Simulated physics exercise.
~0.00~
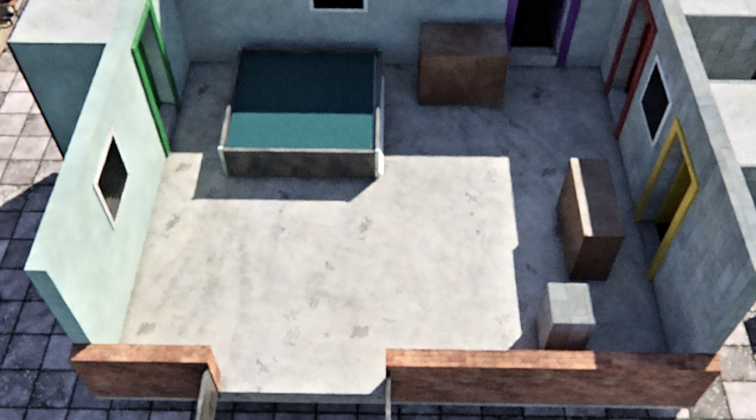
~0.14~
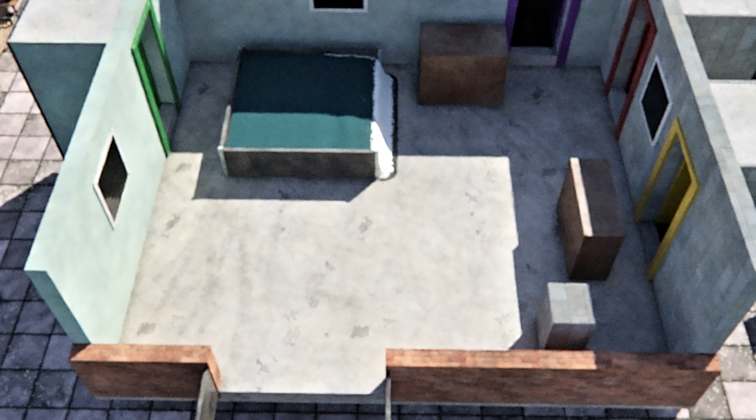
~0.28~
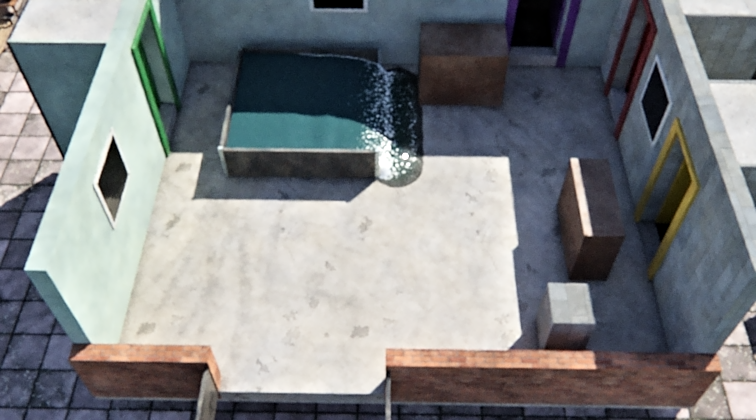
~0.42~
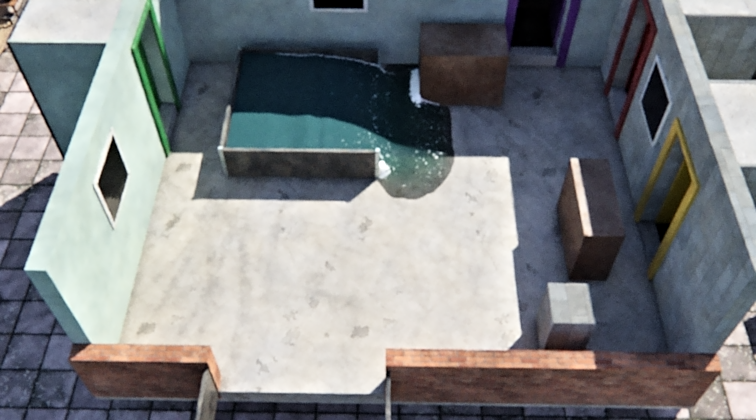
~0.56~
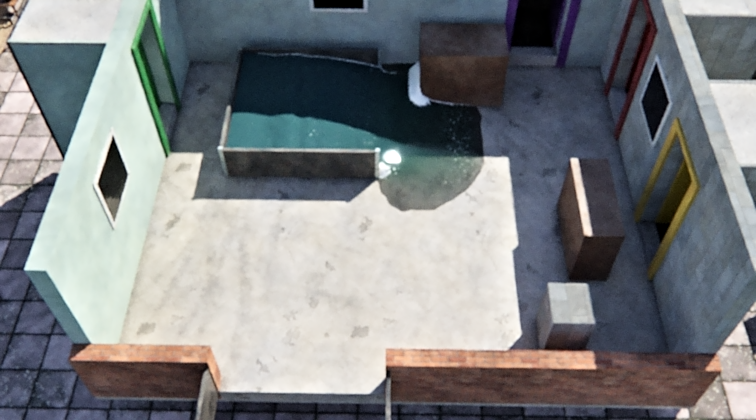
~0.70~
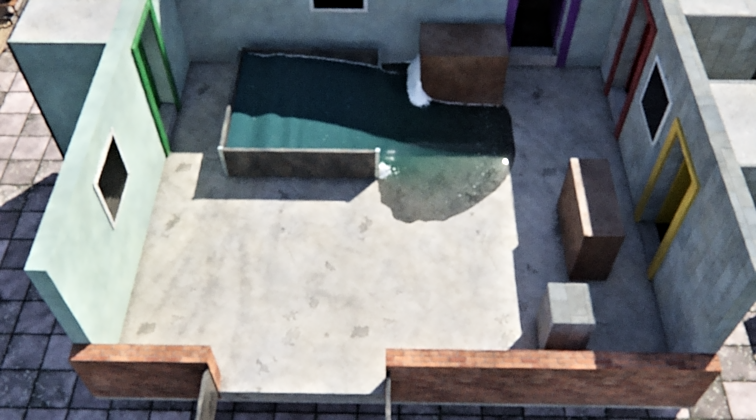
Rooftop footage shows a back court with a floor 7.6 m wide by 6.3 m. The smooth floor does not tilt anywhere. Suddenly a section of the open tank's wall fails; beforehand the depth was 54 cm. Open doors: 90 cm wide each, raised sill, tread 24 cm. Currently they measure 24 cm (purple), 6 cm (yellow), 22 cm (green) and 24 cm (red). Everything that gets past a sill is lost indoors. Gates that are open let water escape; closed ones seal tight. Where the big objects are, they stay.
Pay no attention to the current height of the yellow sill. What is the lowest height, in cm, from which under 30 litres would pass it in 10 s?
8 cm.
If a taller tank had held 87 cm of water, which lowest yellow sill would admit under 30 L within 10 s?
Step height: Approx. 15 cm.
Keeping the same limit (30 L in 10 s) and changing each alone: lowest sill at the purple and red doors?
About 12.0 cm at purple and about 19 cm at red.
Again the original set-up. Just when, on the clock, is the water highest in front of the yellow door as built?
Peak time: Around 8.0 s.
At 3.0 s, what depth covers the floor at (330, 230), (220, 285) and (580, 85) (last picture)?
That's 0, 0 and 23 cm, in the order given.
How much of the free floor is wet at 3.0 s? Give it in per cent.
Approximately 45 %.
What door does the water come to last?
The green door.
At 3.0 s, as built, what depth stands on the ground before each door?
Depth (cm): Purple 8 / yellow 11 / green 0 / red 26.
After 1.4 s water covers 30 % of the floor, deepest (38 cm) near (414, 97); it has not reached the yellow door.
After 3.0 s water covers 45 % of the floor, deepest (30 cm) near (601, 72); 11 cm at the yellow door, 4 litres in over its 6 cm sill.
After 10.0 s water covers 95 % of the floor, deepest (12 cm) near (112, 372); 8 cm at the yellow door, 57 litres in over its 6 cm sill.
At the yellow door as built, the water arrived by 2.2 s and peaked near 11 cm at 7.8 s.
With a sill of 6.5 cm, 50 litres would have come in within the 10 s; with 9 cm, 19 litres. So under 30 litres takes about 8 cm.
